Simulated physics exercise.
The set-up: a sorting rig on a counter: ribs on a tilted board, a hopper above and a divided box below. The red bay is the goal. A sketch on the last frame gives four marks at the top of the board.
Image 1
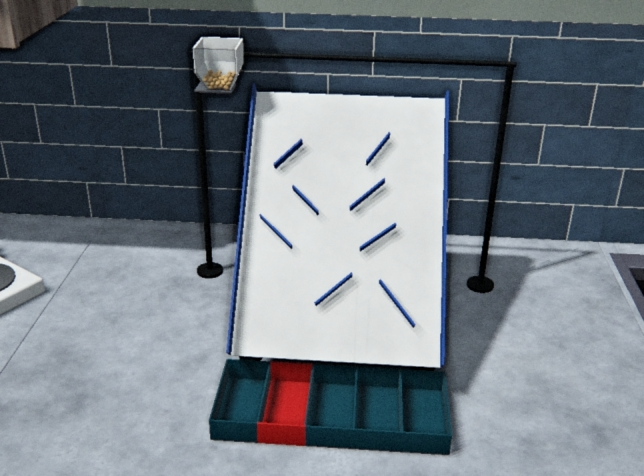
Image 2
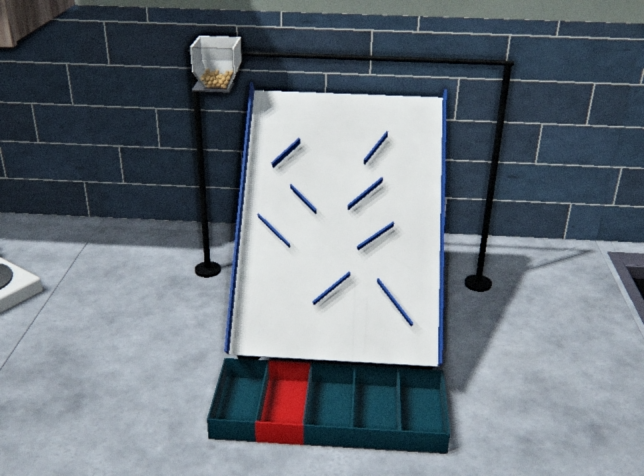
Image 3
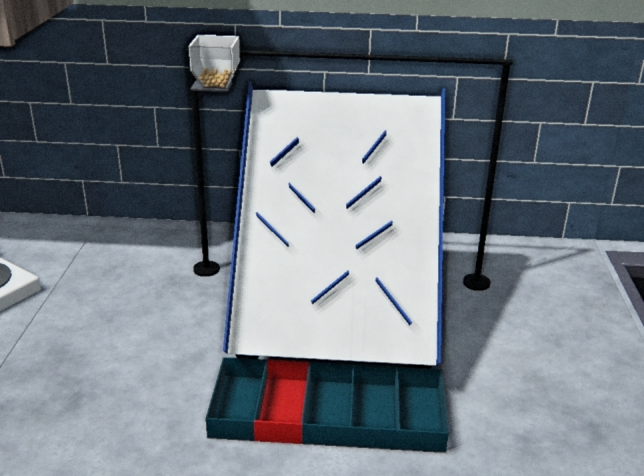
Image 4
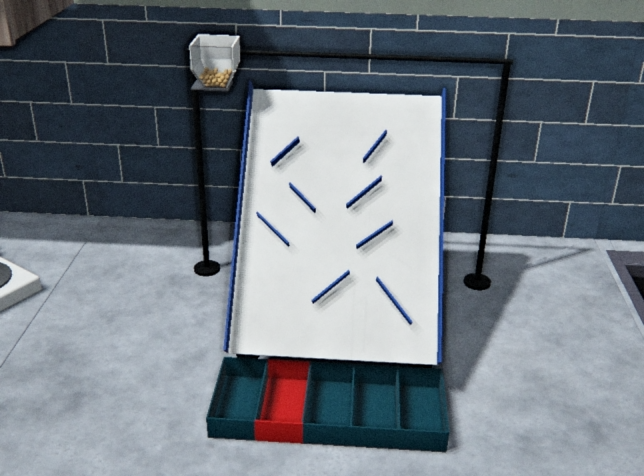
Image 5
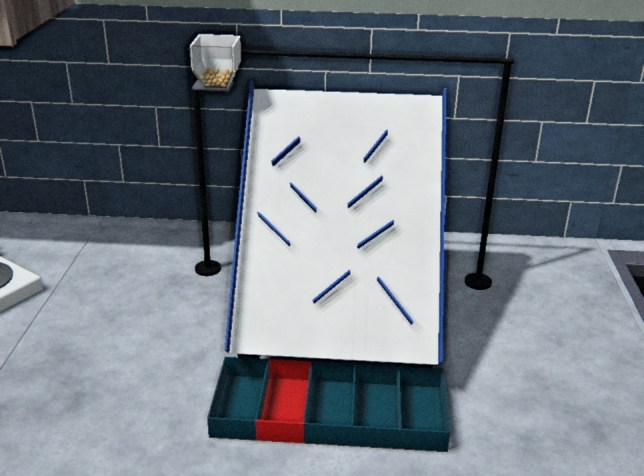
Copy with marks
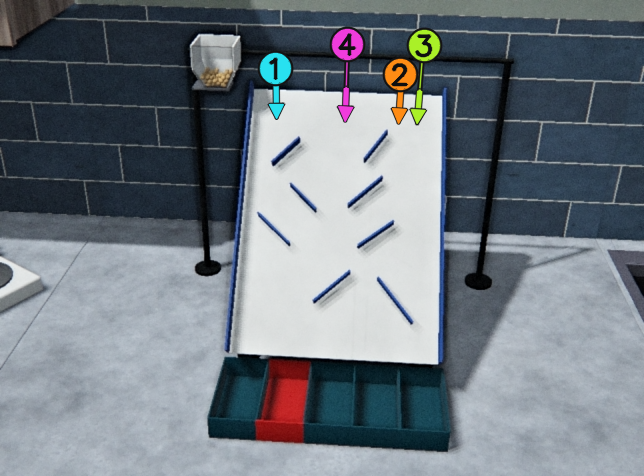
A tilted white board with eight blue ribs stood on a counter above a green divided box with one red bay, while a small hopper of chickpeas sat at upper left; nothing noticeably moved.
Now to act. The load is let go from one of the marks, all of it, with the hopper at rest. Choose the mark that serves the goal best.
4 works best here.
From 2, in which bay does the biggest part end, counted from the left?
The fifth.
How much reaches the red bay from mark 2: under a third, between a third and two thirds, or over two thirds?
Mark 2 gives under a third.
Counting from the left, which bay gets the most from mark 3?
The fifth.
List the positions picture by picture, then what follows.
The first picture shows hopper at (220, 79), dried chickpeas, door shut.
The second picture shows ribs (272, 163) to (300, 138), (364, 160) to (388, 131), (290, 184) to (316, 210).
The third picture shows ribs (346, 205) to (381, 176), (256, 212) to (288, 243), (356, 246) to (392, 221).
The fourth picture shows ribs (312, 301) to (349, 270), (377, 277) to (412, 322).
The fifth picture shows red bay at (280, 430), number 2 of 5 from the left.
On the marked copy, mark 1 meets the board at (276, 113); mark 2 meets the board at (398, 118); mark 3 meets the board at (417, 118); mark 4 meets the board at (345, 116).
Choosing 1, a small part in the red bay, most in other bays, a small part outside the box.
Choosing 2, a small part in the red bay, most in other bays, a small part outside the box.
Choosing 3, a small part in the red bay, nearly all in other bays.
Choosing 4, about half in the red bay, about half in other bays.
